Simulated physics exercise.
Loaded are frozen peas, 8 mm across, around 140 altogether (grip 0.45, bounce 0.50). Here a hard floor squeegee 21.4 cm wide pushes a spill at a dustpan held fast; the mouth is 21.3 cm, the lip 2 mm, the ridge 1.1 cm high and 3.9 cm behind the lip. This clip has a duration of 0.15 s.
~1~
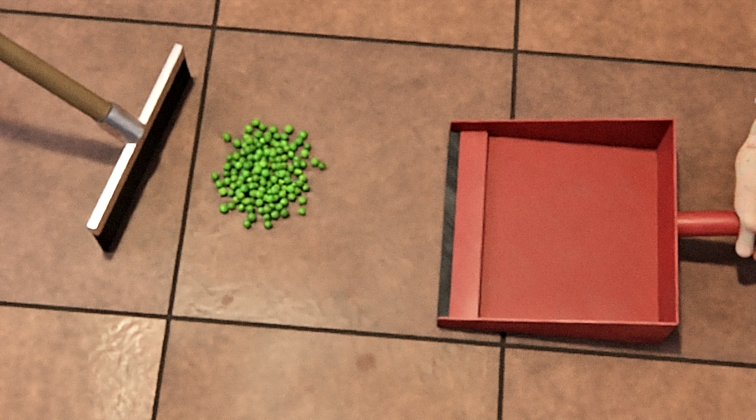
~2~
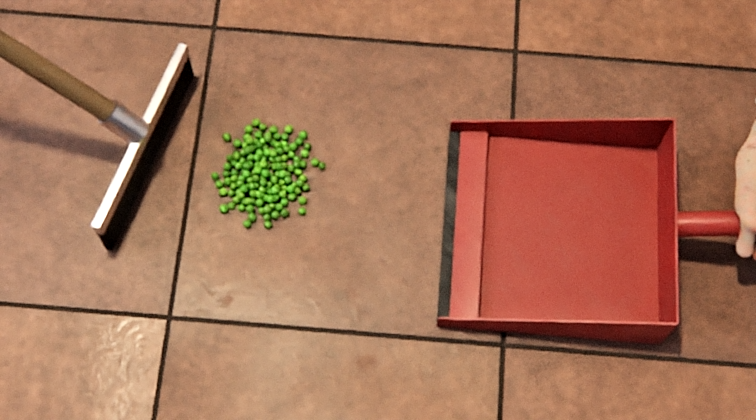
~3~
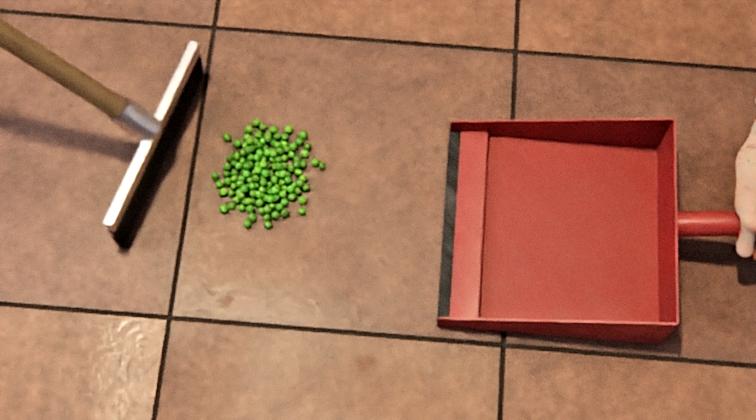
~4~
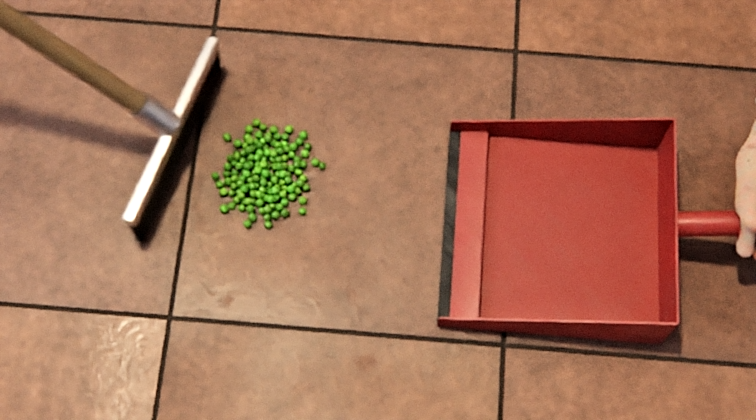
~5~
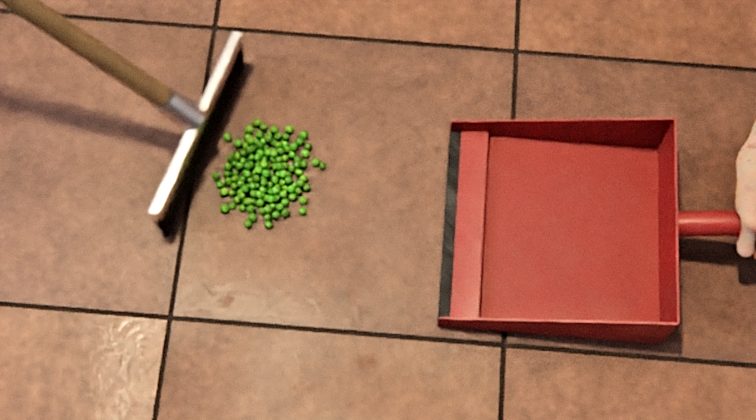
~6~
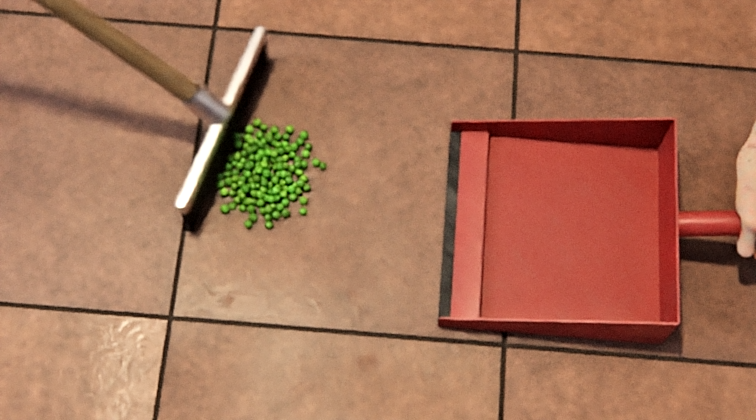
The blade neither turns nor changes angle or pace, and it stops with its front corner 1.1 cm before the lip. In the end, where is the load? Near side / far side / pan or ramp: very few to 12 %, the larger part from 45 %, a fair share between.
Near side: Very few; far side: A fair share; pan: Very few.
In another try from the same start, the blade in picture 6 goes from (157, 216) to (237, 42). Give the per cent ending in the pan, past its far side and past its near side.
Pan 0 % / far 15 % / near 0 %.
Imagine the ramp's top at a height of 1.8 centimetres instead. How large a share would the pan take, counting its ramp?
5 %.
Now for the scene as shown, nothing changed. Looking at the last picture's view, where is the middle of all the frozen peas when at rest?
In the last view, approximately (436, 191).
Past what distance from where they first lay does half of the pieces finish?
18 cm or thereabouts.
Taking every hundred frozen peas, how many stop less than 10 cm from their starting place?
That share is some 10 percent.
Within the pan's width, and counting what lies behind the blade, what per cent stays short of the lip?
Roughly 75 percent.
Then, 0.13 s after the last picture, middle of the blade 13 cm from the lip; 0 % over the lip, far side 10 %, near side 0 %.
Then, 0.22 s after the last picture, middle of the blade 6 cm from the lip; 0 % over the lip, far side 15 %, near side 0 %.
Then, 0.46 s after the last picture, middle of the blade 4 cm from the lip; 10 % over the lip, far side 20 %, near side 0 %.
In the end, near side 0 %, far side 20 %, pan 10 %, in front of the lip or behind the blade 75 %.
